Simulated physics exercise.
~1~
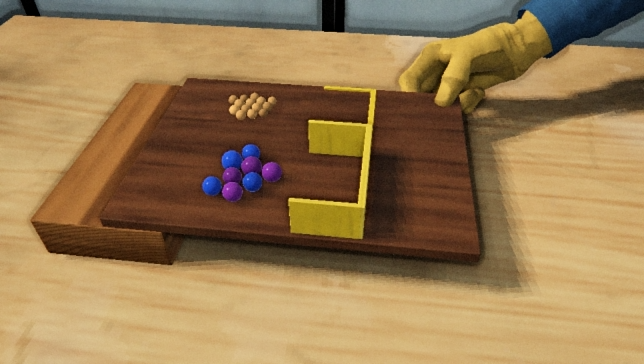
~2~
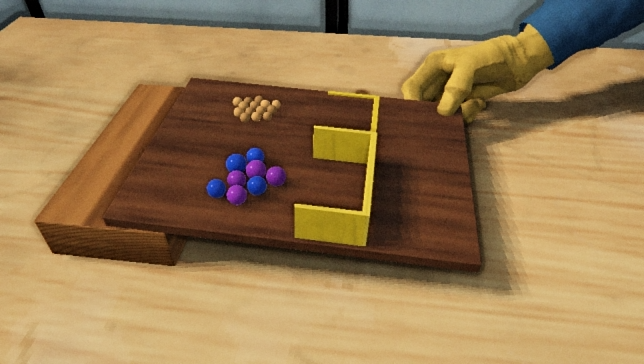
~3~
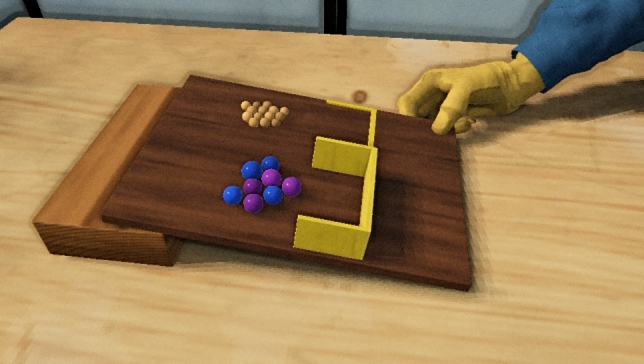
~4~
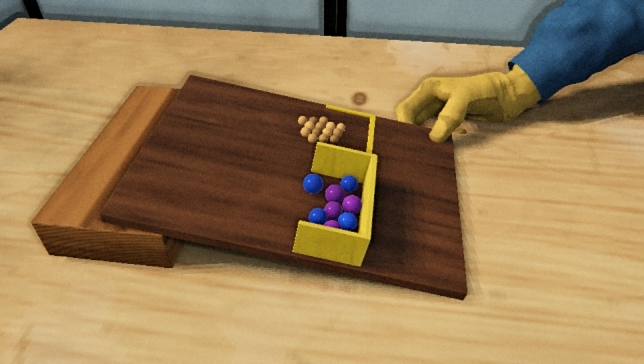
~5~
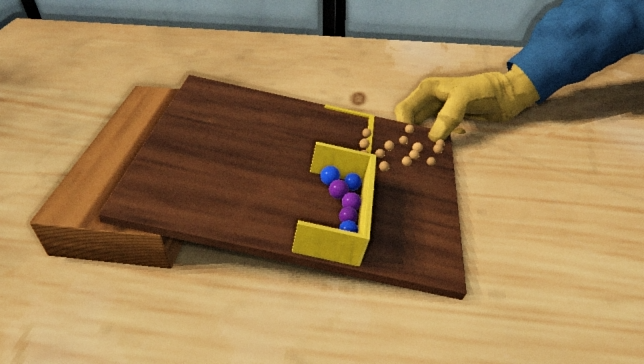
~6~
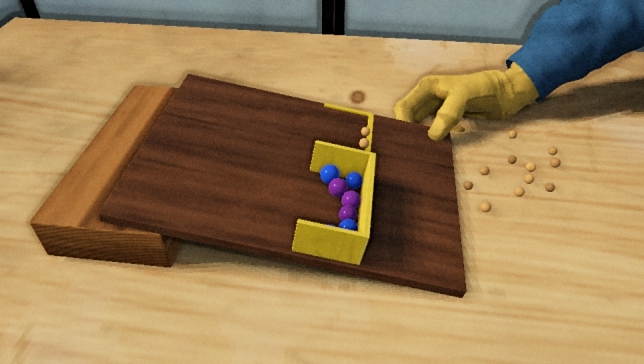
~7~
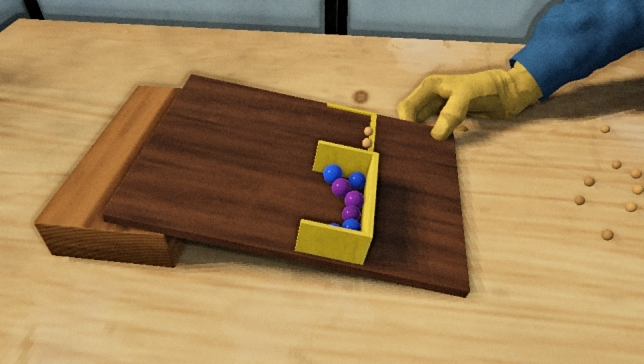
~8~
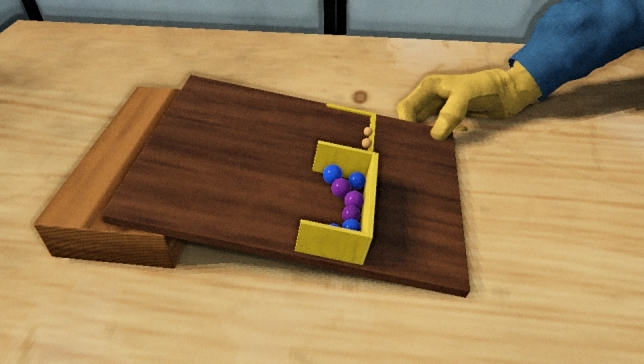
A gloved hand lowers a board's end; marbles gather behind yellow strips while most beads escape.
